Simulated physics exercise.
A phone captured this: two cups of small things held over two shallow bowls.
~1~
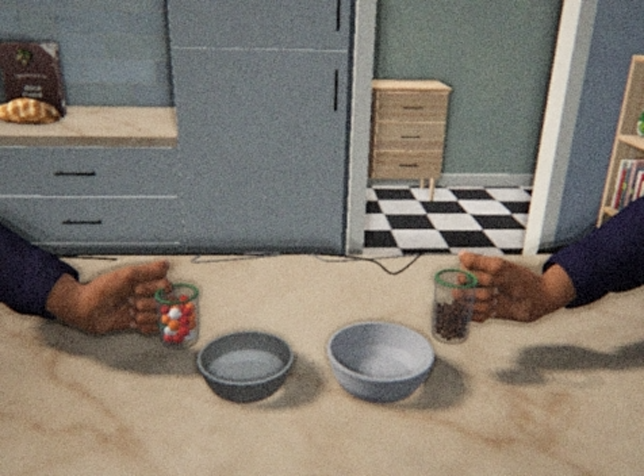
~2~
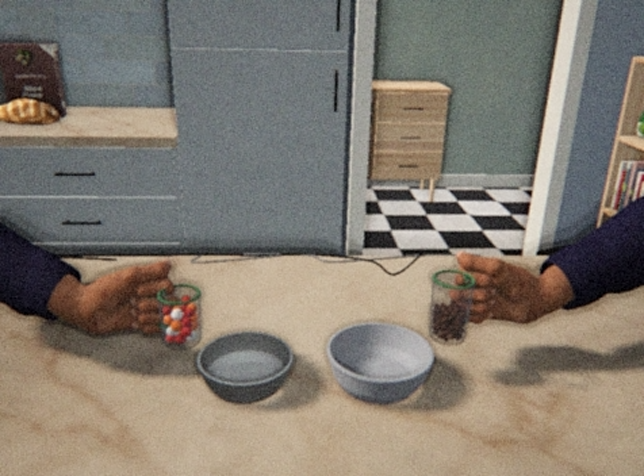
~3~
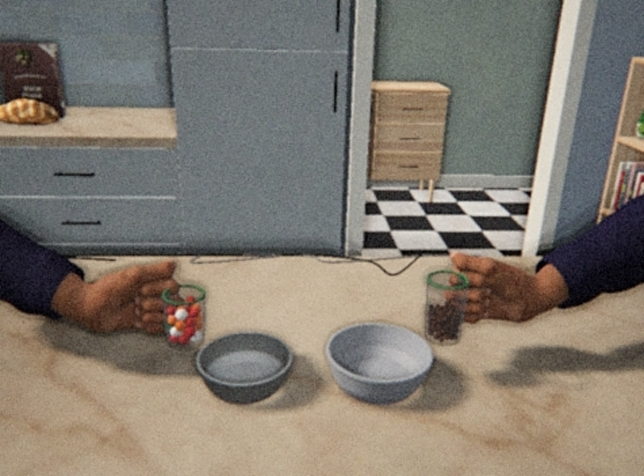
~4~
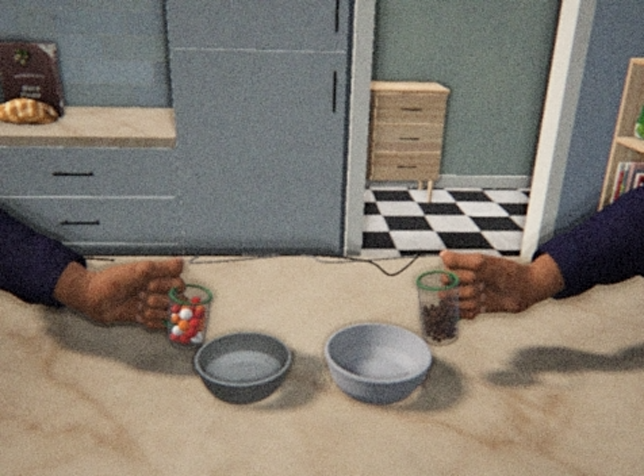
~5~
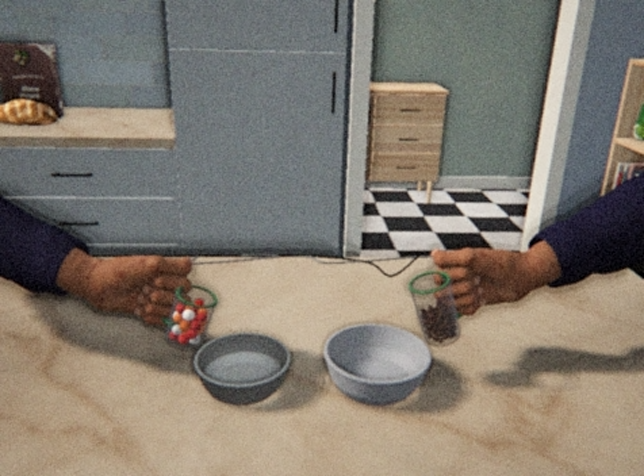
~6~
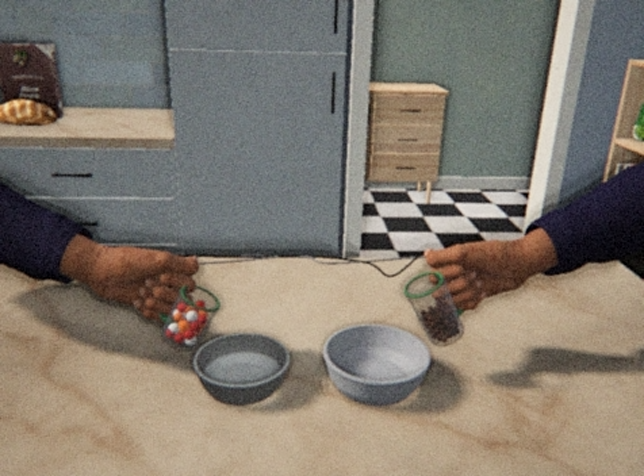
Two hands holding clear cups, one of colorful beads and one of small dark berries, moved them slightly inward above two empty bowls on a counter, then gradually tilted both cups toward each other.
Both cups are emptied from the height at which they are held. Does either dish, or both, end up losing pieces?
As I see it, left dish: Full capture; right dish: Full capture.
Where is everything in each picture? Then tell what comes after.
In the first picture, left dish at (243, 386), empty; left cup at (179, 317), holding round plastic beads, just above its dish; right dish at (388, 383), empty; right cup at (453, 307), holding allspice berries, just above its dish.
In the second picture, left cup at (181, 318), upright; right cup at (450, 308), upright.
In the third picture, left cup at (185, 318), upright; right cup at (445, 309), upright.
In the fourth picture, left cup at (189, 318), tipped 9°; right cup at (439, 309), tipped 9°.
In the fifth picture, left cup at (190, 319), tipped 18°; right cup at (436, 310), tipped 18°.
In the sixth picture, left dish at (239, 389); left cup at (190, 319), tipped 28°; right dish at (385, 385); right cup at (436, 310), tipped 28°.
Then, 0.63 s past the last view, left, all still in the cup; right, all still in the cup.
Then, 1.19 s past the last view, left, most still in the cup, a small part in the dish, a small part in the air; right, nearly all still in the cup, a small part in the dish, a stray few in the air.
Then, 1.66 s past the last view, left, all in the dish; right, all in the dish.
Finally, left, all in the dish, none outside the dish; right, all in the dish, none outside the dish.
